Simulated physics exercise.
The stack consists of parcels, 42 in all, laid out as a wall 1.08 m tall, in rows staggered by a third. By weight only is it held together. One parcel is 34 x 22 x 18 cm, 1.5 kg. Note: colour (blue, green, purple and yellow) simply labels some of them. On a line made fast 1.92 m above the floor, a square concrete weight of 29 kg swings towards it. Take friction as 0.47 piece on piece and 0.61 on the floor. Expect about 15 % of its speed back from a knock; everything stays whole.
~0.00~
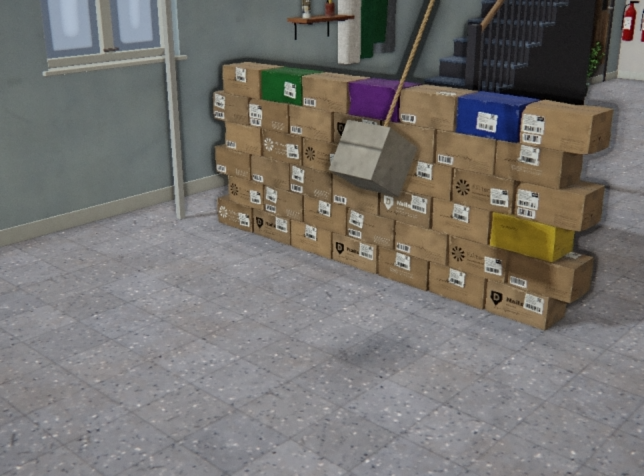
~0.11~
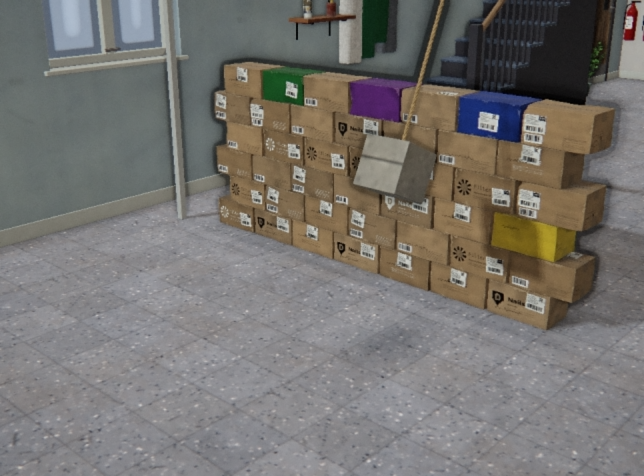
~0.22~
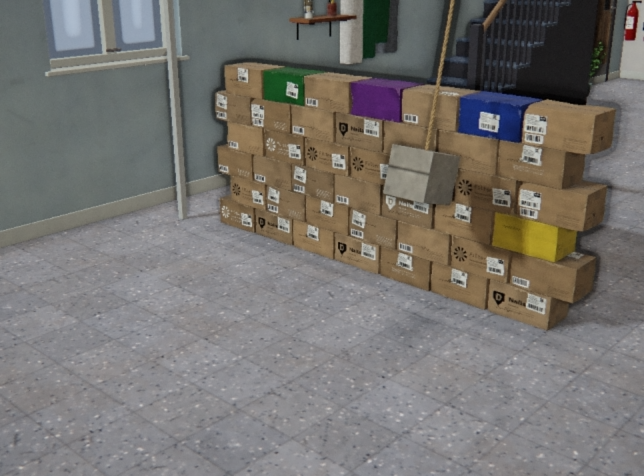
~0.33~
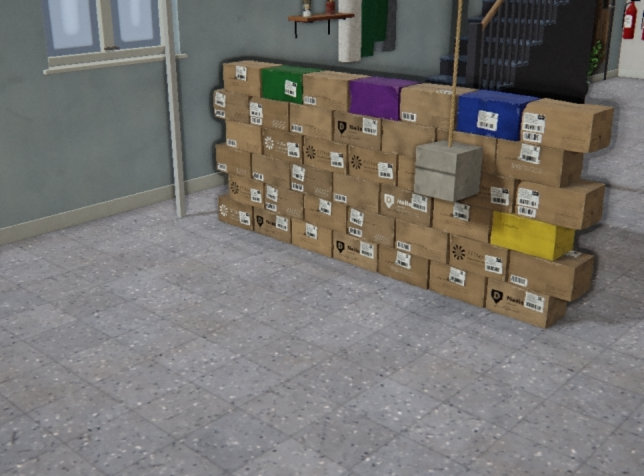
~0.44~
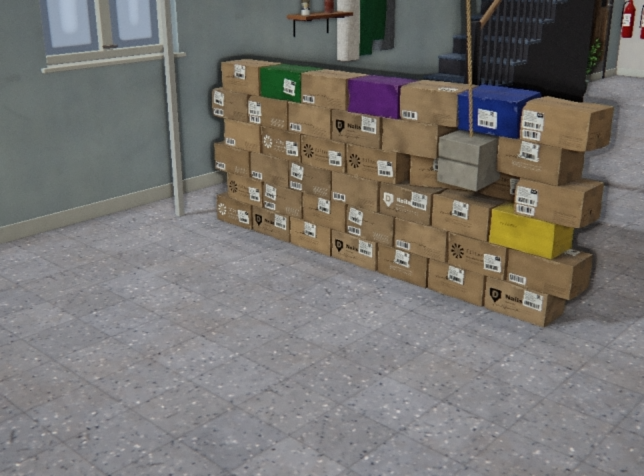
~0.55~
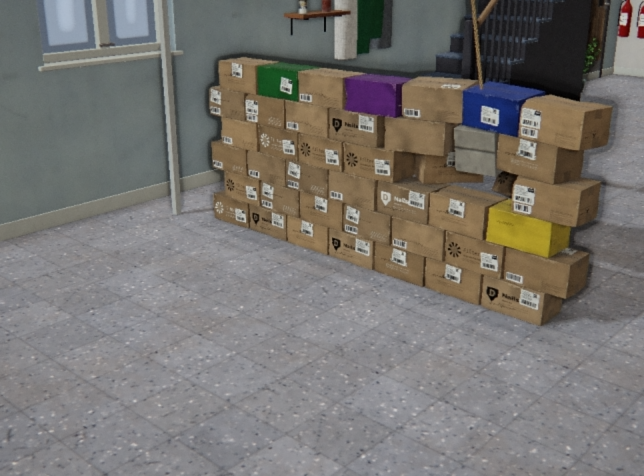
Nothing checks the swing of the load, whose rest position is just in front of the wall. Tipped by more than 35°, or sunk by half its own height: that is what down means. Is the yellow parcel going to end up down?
No, it stays up.
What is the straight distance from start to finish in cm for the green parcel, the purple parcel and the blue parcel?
Green 0 cm, purple 10 cm, blue 100 cm.
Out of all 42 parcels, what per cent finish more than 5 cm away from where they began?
Share: 15 in a hundred.
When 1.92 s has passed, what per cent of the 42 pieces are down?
15 percent by then.
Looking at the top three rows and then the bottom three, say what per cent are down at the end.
I'd put the top at 30 per cent and the bottom at 0 per cent.
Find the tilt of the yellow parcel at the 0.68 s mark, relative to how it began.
Tilt from start: Approx. 0 degrees.
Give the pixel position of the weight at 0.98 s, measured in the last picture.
Near (510, 124).
After 0.68 s, line 23° past plumb; 2 of the 42 parcels down; yellow parcel unmoved; blue parcel leaning 21°.
After 0.98 s, line 27° past plumb; 3 of the 42 parcels down; yellow parcel unmoved; blue parcel leaning 28°.
After 1.44 s, line 1° past plumb; 5 of the 42 parcels down; yellow parcel unmoved; blue parcel leaning 8°.
After 1.92 s, line 26° before plumb; 6 of the 42 parcels down; yellow parcel unmoved; blue parcel upside down.
At rest (2.6 s), line 3° past plumb; 6 of the 42 parcels down; yellow parcel unmoved; blue parcel 90 cm lower; purple parcel shifted 7 cm. As the last picture would show them, middles, yellow parcel near (529, 227), blue parcel near (405, 303).
